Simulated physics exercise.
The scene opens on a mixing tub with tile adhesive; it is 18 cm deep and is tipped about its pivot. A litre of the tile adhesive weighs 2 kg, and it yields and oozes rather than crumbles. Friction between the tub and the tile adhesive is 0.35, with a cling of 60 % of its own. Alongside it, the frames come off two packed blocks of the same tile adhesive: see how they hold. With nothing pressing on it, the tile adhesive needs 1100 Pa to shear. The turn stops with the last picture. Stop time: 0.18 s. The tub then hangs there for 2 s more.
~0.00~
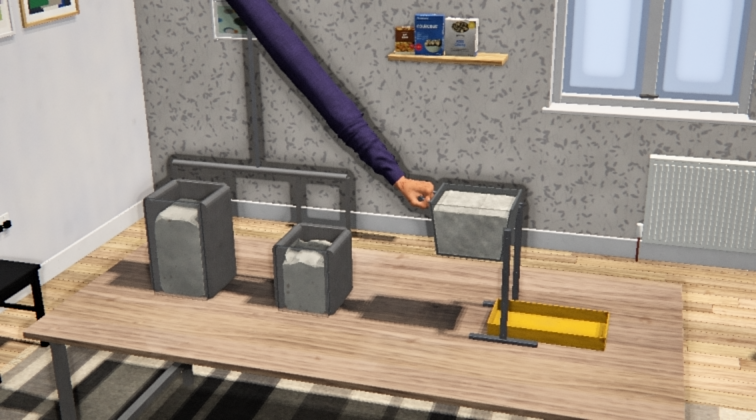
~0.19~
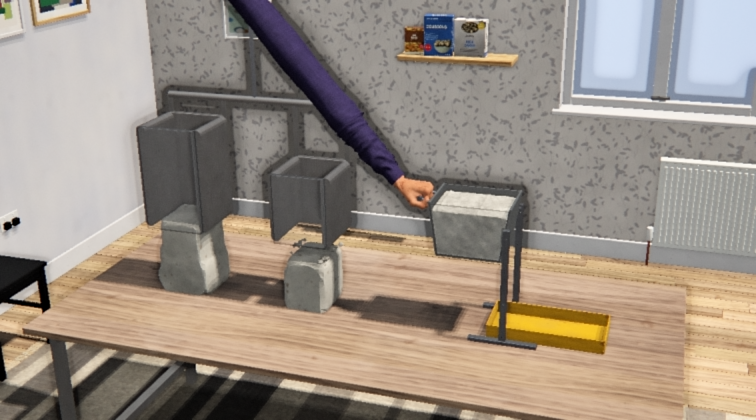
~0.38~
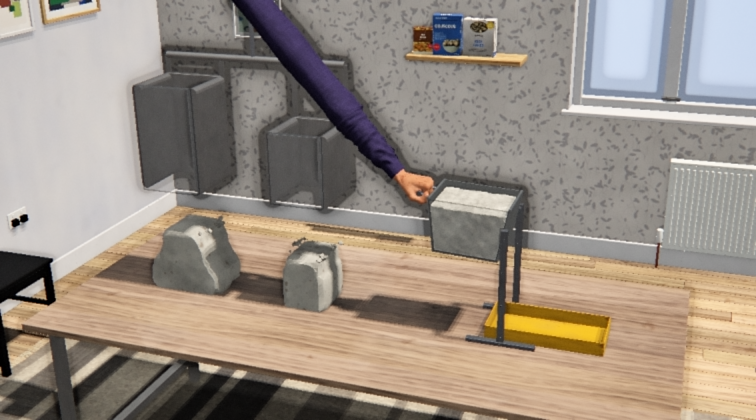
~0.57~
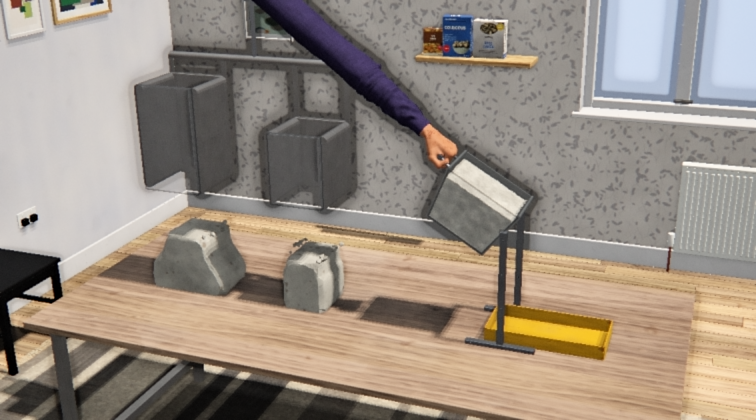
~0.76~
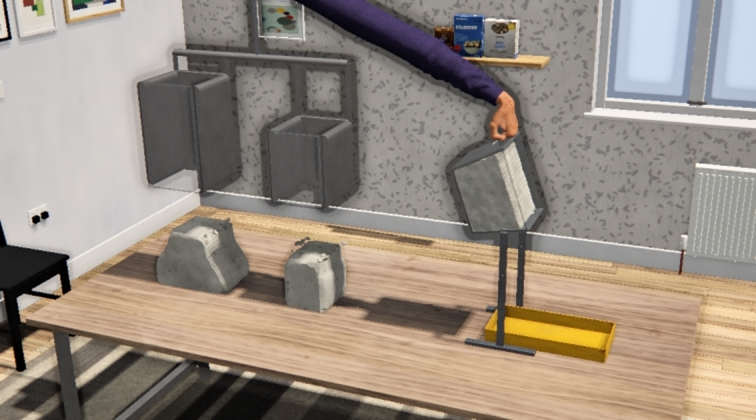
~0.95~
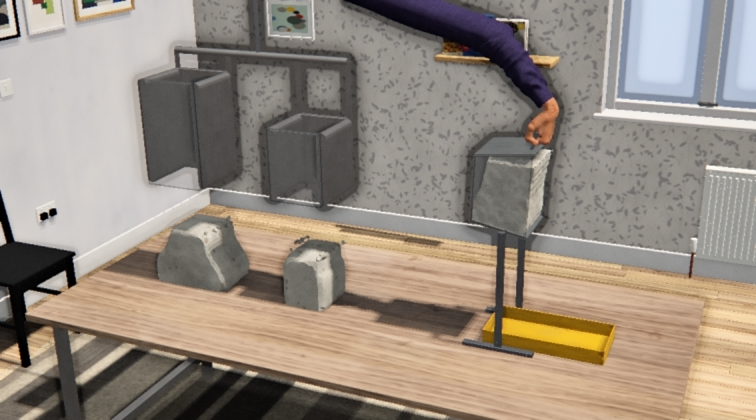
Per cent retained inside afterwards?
Retained: About 34 %.
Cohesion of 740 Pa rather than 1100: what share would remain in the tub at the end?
Roughly 35 per cent.
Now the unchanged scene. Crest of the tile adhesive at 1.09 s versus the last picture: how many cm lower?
Around 3 cm below its level in the last picture.
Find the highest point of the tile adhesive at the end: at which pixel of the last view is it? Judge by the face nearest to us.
About (503, 200).
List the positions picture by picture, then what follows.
The first frame shows handle-side rim at (432, 203), tilt 0 degrees; highest point of the tile adhesive at (476, 214); test blocks 33 cm, 21 cm high (left to right).
The second frame shows handle-side rim at (430, 203), tilt 0 degrees; highest point of the tile adhesive at (475, 214); test blocks 31 cm, 21 cm high (left to right).
The third frame shows handle-side rim at (430, 199), tilt 3 degrees; highest point of the tile adhesive at (435, 206); test blocks 25 cm, 21 cm high (left to right).
The fourth frame shows handle-side rim at (450, 169), tilt 31 degrees; highest point of the tile adhesive at (447, 178); test blocks 24 cm, 21 cm high (left to right).
The fifth frame shows handle-side rim at (504, 151), tilt 71 degrees; highest point of the tile adhesive at (497, 156); test blocks 24 cm, 21 cm high (left to right).
The sixth frame shows handle-side rim at (533, 157), tilt 92 degrees; highest point of the tile adhesive at (491, 161); test blocks 24 cm, 21 cm high (left to right).
By 1.09 s, the tub is at 92 degrees and holds 77 %.
By 1.26 s, the tub is at 92 degrees and holds 42 %.
By 1.43 s, the tub is at 92 degrees and holds 34 %.
By 1.60 s, the tub is at 92 degrees and holds 34 %.
By 2.95 s, at the end, the tub is at 92 degrees and holds 34 %.
